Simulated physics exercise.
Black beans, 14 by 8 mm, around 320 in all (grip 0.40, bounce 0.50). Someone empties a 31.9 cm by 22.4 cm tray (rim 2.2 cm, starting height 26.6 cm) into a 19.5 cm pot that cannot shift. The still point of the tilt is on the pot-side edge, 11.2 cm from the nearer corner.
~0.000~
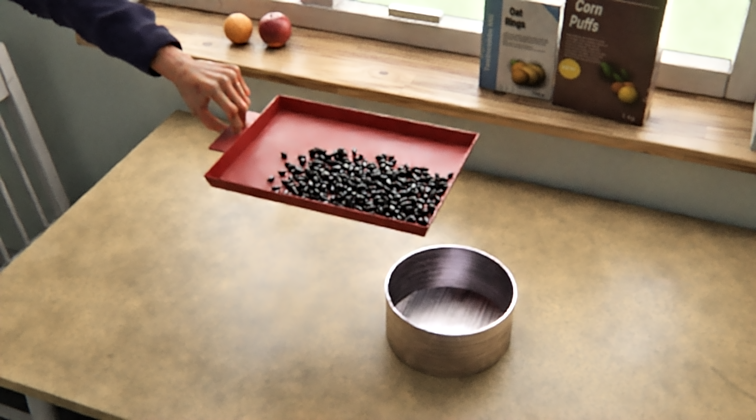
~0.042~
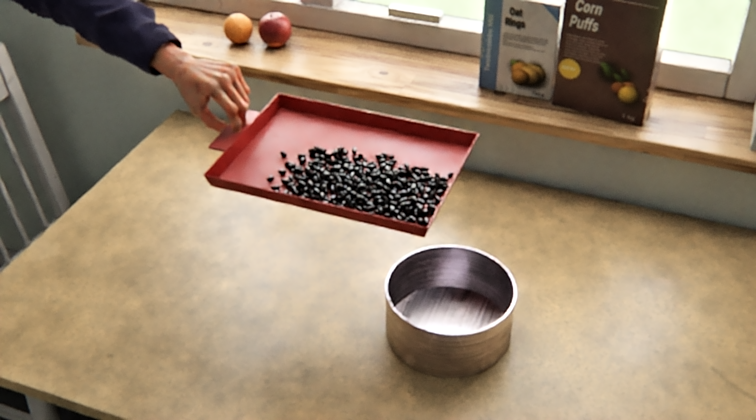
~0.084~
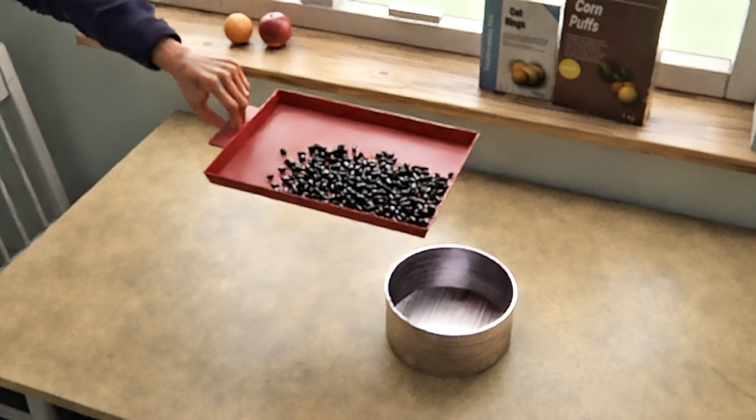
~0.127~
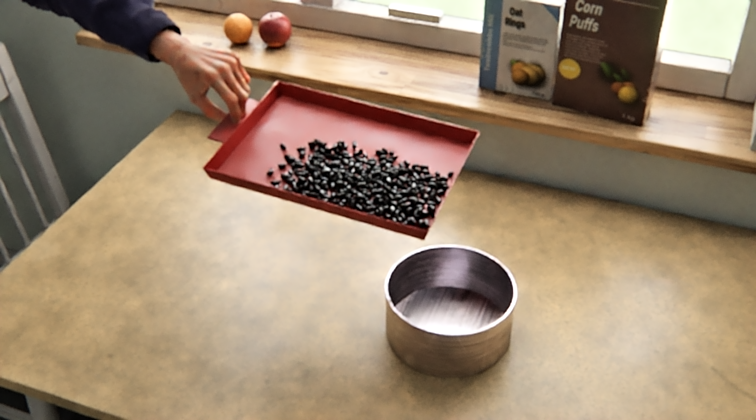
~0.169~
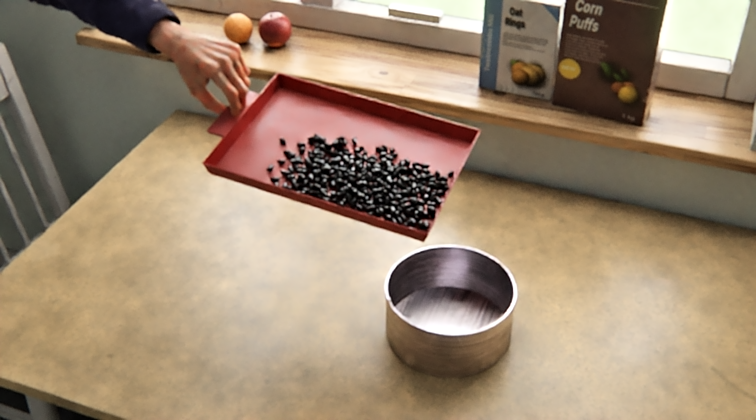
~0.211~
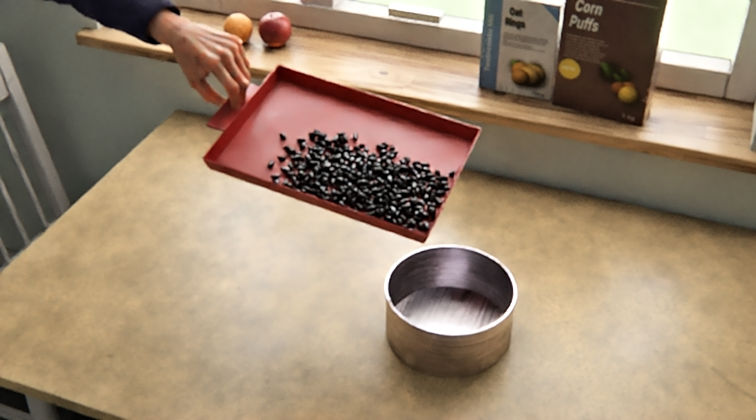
A hand held a red tray of shiny black beans above a table, near a round pot, and slowly tilted it toward the pot, raising the far side while the beans barely shifted.
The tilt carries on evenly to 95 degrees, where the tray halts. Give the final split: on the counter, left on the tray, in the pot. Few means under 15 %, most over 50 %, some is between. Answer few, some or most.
Counter most, tray few, pot some.
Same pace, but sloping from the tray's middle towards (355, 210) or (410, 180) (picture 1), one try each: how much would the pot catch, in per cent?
About 45 and 75 per cent.
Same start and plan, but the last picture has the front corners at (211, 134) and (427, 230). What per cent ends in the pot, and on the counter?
Pot 55, counter 45.
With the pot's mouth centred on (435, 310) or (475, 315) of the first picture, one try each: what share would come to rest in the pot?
Some 100 and 70 per cent.
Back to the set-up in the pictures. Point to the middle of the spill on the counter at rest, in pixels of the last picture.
Near (433, 411).
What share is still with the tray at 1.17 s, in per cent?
Some 65 per cent of the load.
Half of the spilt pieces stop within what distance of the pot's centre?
Roughly 18 cm.
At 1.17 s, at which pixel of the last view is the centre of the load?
Near (417, 248).
After 0.79 s, tilt 51 degrees; the tray holds 100 %, the pot 0 %.
After 1.17 s, tilt 77 degrees; the tray holds 65 %, the pot 0 %.
After 1.64 s, tilt 95 degrees; the tray holds 0 %, the pot 35 %.
At rest (2.8 s), counter 60 %, tray 0 %, pot 40 %.
